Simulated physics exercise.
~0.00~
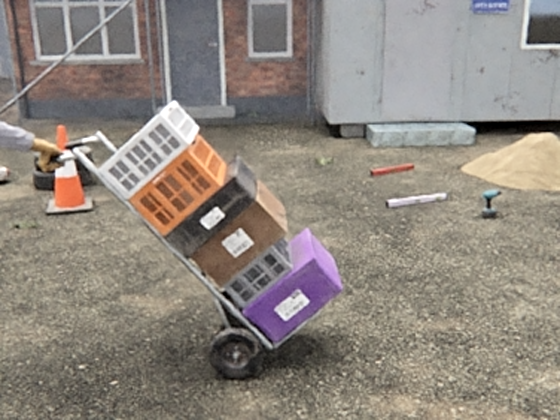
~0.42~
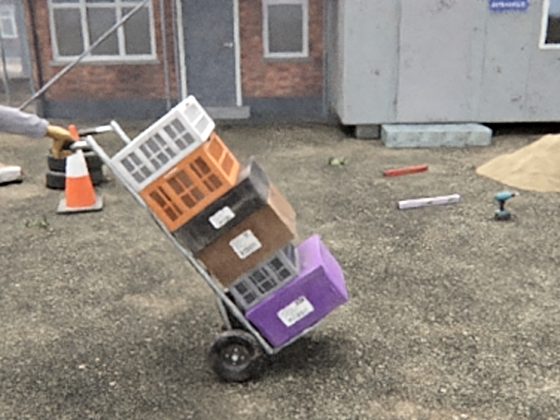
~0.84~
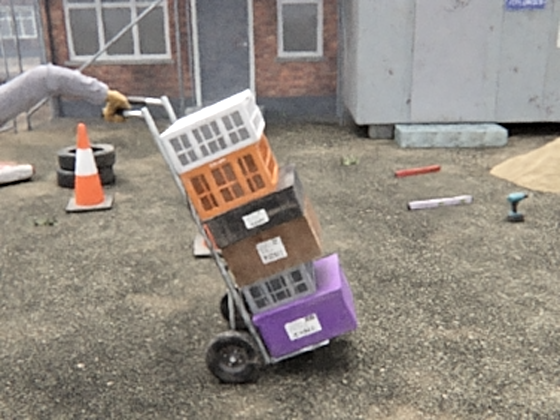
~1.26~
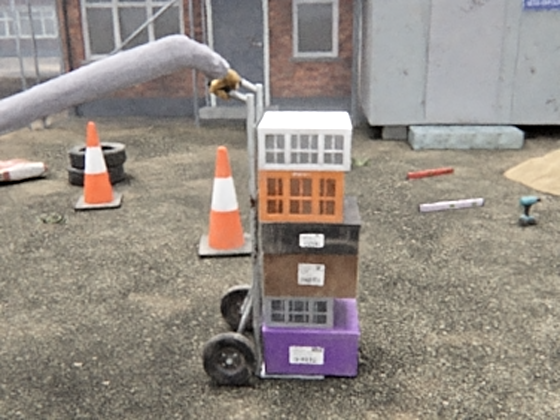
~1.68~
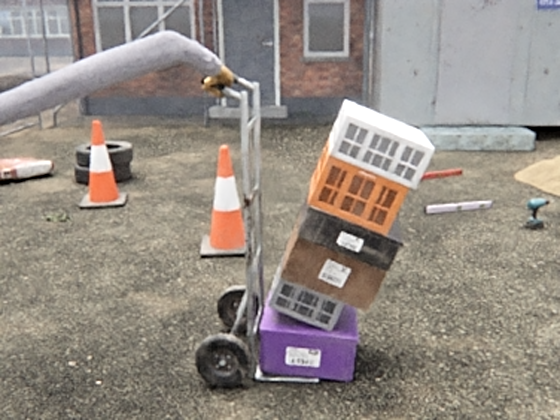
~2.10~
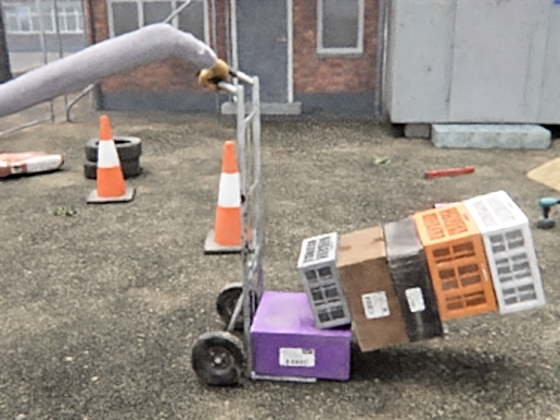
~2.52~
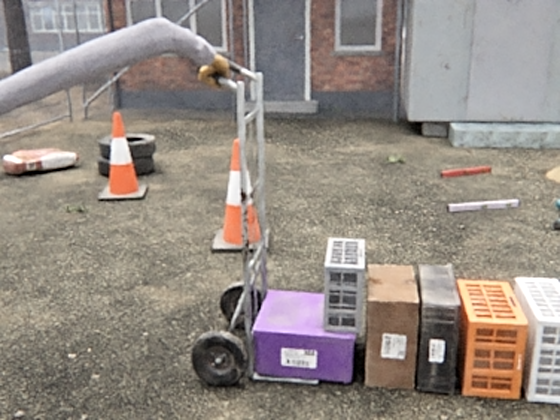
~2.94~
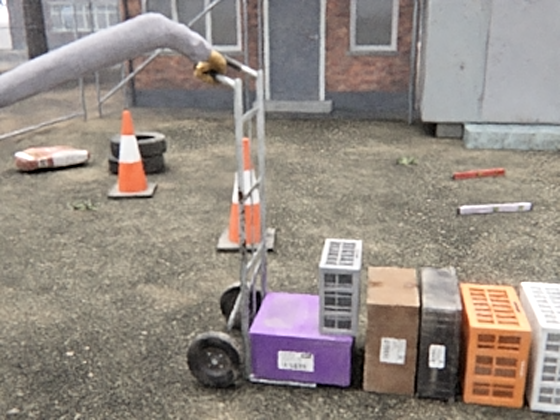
A two-wheeled hand truck stacked with crates and boxes leans back on gravel outside a brick building, its handle held by a gloved hand on a long grey arm. The arm swings the truck upright, bringing the stack vertical above the purple tote at the bottom. The truck stops, but everything above the tote keeps tipping to the right. The leaning column topples over sideways. The brown parcel, black tote, orange crate and white crate land in a row on the ground, while the grey crate rests on its side on the purple tote, still in place on the upright truck.
